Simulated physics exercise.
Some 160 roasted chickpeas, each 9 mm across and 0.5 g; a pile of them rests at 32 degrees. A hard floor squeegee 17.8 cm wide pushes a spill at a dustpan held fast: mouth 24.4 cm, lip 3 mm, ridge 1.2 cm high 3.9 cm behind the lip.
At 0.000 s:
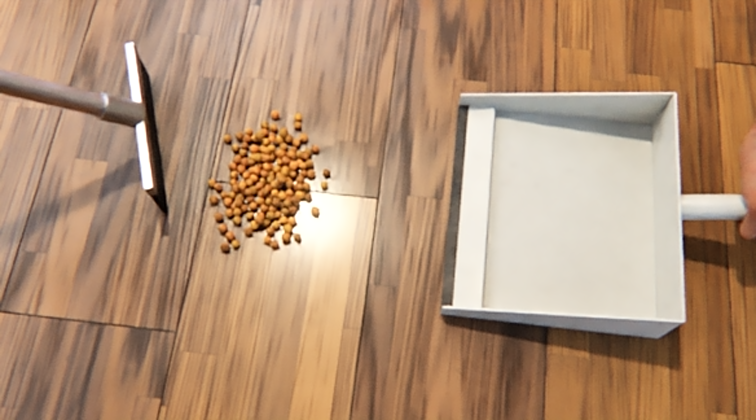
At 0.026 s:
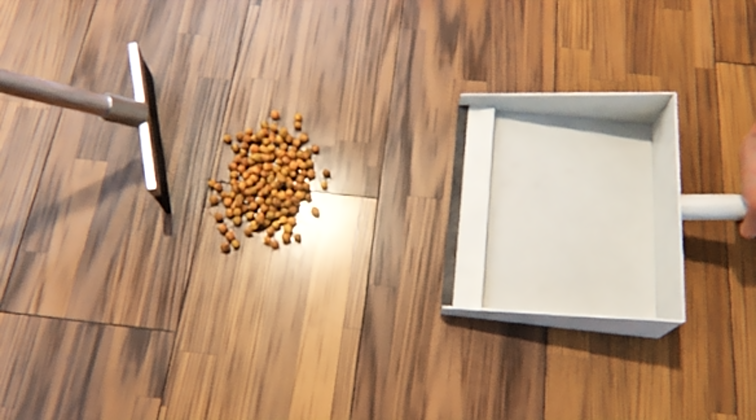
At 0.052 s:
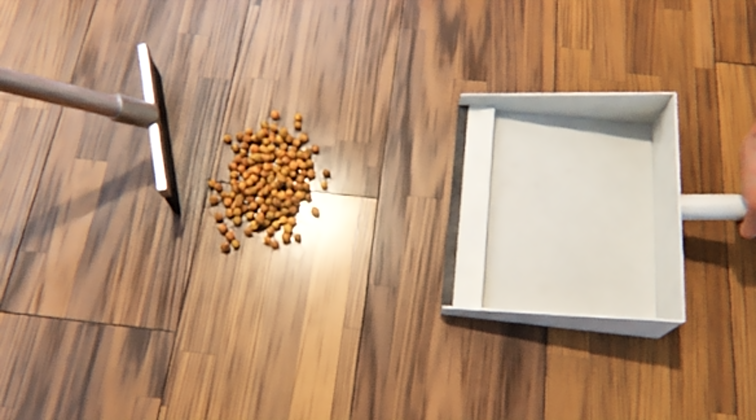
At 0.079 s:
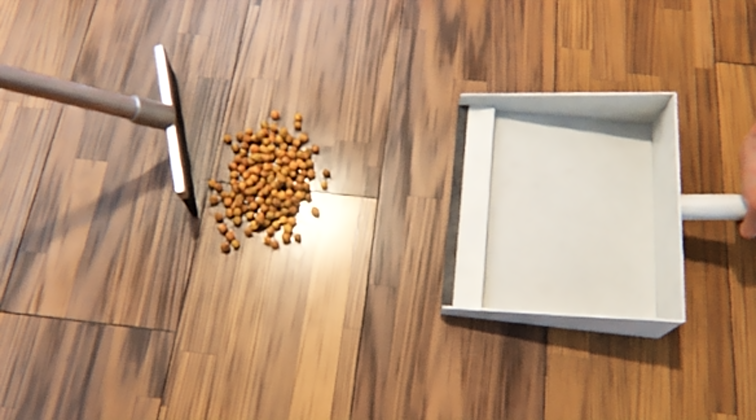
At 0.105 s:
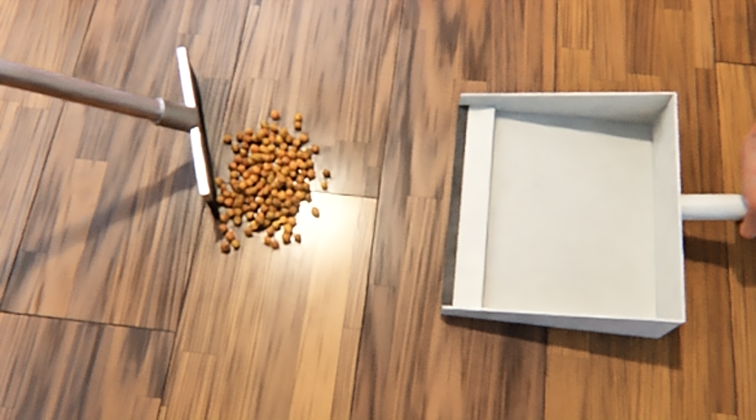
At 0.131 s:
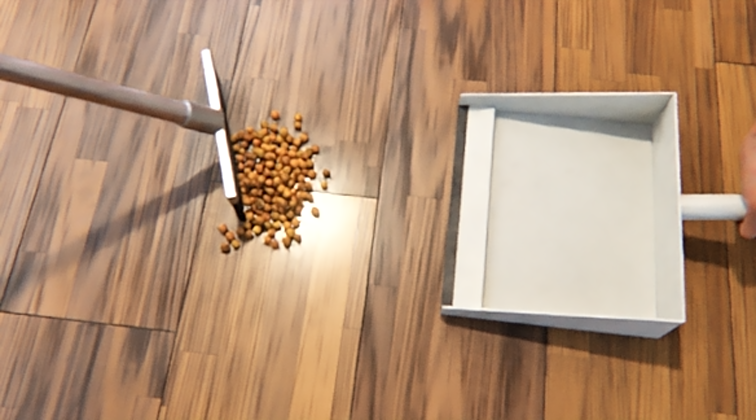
A hand at the right edge held a white dustpan still on a wooden floor while a squeegee slid right from the left and pressed into the near side of a pile of roasted chickpeas.
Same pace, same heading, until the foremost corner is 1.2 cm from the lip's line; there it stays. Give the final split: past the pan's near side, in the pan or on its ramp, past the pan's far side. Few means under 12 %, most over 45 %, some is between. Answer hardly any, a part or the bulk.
Past the pan's near side: Hardly any; in the pan or on its ramp: A part; past the pan's far side: A part.
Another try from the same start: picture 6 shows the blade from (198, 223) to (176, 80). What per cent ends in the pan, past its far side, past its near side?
Pan 0, far 0, near 5.
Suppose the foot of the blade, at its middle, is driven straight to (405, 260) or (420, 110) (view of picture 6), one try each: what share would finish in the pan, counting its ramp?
Some 10 and 15 per cent.
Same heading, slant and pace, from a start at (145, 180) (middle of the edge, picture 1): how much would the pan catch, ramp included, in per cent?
Some 25 per cent.
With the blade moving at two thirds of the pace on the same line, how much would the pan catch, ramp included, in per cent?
Then about 20 per cent.
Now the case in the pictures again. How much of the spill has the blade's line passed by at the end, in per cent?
About 20 per cent.
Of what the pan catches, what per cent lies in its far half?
Some 70 per cent.
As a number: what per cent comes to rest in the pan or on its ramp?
About 20 per cent.
After 0.24 s, middle of the blade 14 cm from the lip; 0 % over the lip, far side 5 %, near side 0 %.
After 0.32 s, middle of the blade 6 cm from the lip; 0 % over the lip, far side 10 %, near side 0 %.
After 0.53 s, middle of the blade 4 cm from the lip; 25 % over the lip, far side 15 %, near side 5 %.
By 1.0 s all is still; near side 5 %, pan 20 %, far side 15 %, in front of the lip or behind the blade 60 %.
